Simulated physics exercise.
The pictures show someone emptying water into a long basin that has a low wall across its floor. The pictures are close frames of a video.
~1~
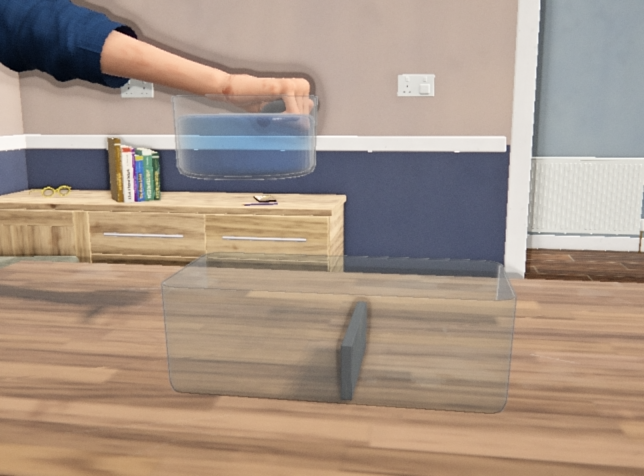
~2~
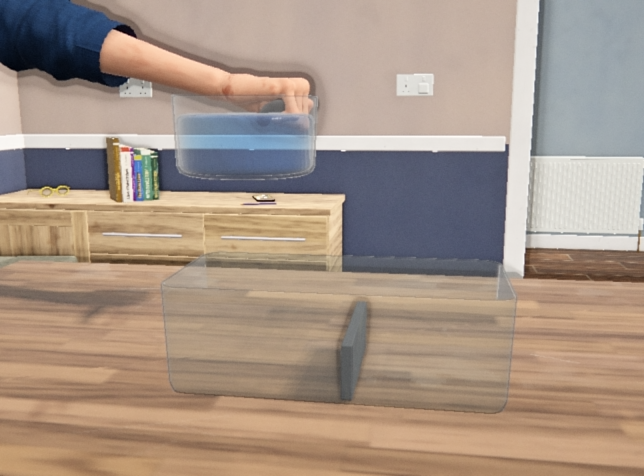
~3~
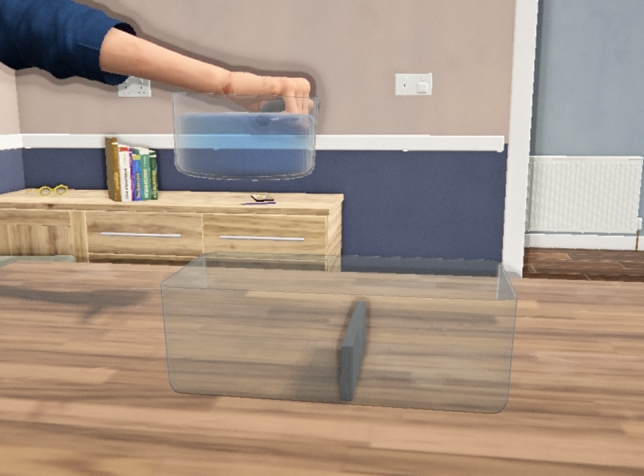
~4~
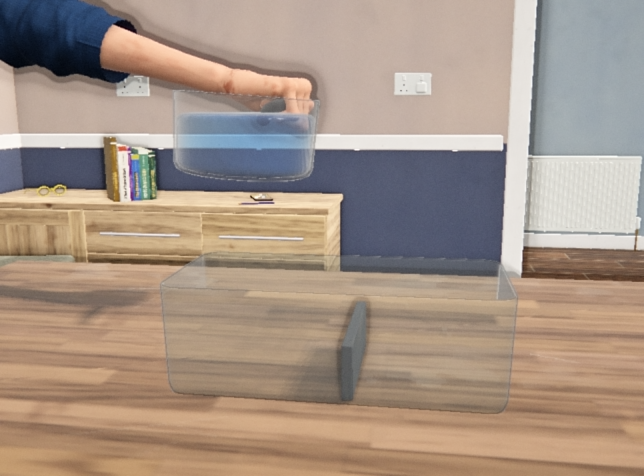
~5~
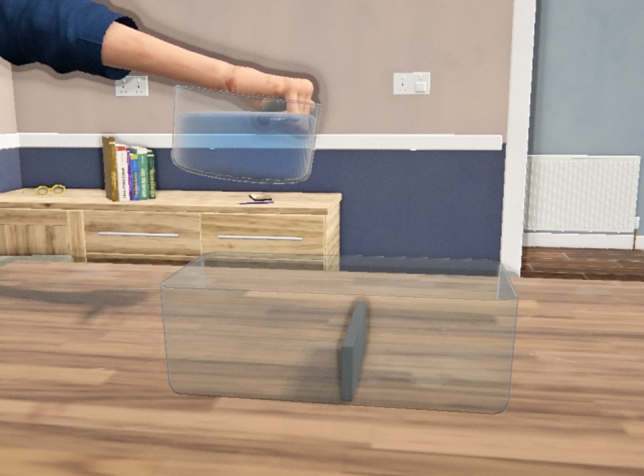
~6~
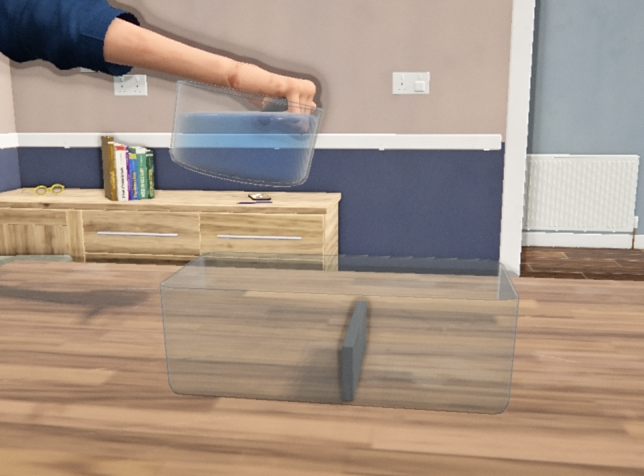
A hand at the end of a dark blue sleeve holds a clear container of blue water nearly level above a long, transparent basin with a low grey wall across its floor. The container then gradually tilts, its right side dipping slightly while the water's surface stays level and the basin remains still.
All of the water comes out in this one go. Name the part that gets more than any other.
It is the right one.
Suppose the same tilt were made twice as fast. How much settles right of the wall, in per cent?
Near 60 %.
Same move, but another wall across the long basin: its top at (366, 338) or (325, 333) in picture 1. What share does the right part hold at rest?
Near 65 % and 90 %.
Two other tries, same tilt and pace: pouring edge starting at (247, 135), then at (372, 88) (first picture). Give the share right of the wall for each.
First some 0, then 95 per cent.
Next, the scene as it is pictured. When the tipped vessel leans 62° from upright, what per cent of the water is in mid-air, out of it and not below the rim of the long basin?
About 30 per cent.
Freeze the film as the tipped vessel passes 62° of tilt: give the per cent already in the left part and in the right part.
Near 0 on the left, 10 on the right.
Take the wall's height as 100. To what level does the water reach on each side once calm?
Near 20 on the left, 50 on the right.
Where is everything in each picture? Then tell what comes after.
In the first picture, tilt 0°; pouring edge (315, 99); surface from (183, 117) to (314, 116); the long basin's rim runs from (185, 269) to (508, 281); the wall's top is at (355, 323).
In the second picture, tilt 0°; pouring edge (315, 99); surface from (183, 116) to (314, 116).
In the third picture, tilt 2°; pouring edge (316, 100); surface from (183, 115) to (314, 117).
In the fourth picture, tilt 4°; pouring edge (317, 103); surface from (183, 115) to (315, 117).
In the fifth picture, tilt 8°; pouring edge (319, 107); surface from (183, 115) to (316, 117).
In the sixth picture, tilt 12°; pouring edge (321, 112); surface from (183, 115) to (317, 117).
A moment on, the tilt is 62° and 64 per cent is still to pour, 1 is left of the wall and 8 right of it.
Next, the tilt is 95° and 14 per cent is still to pour, 7 is left of the wall and 67 right of it.
Then the tilt is 102° and 1 per cent is still to pour, 26 is left of the wall and 71 right of it.
Later the tilt is 102° and 0 per cent is still to pour, 28 is left of the wall and 71 right of it.
In the end 28 per cent lies left of the wall, 71 right of it and 1 outside.
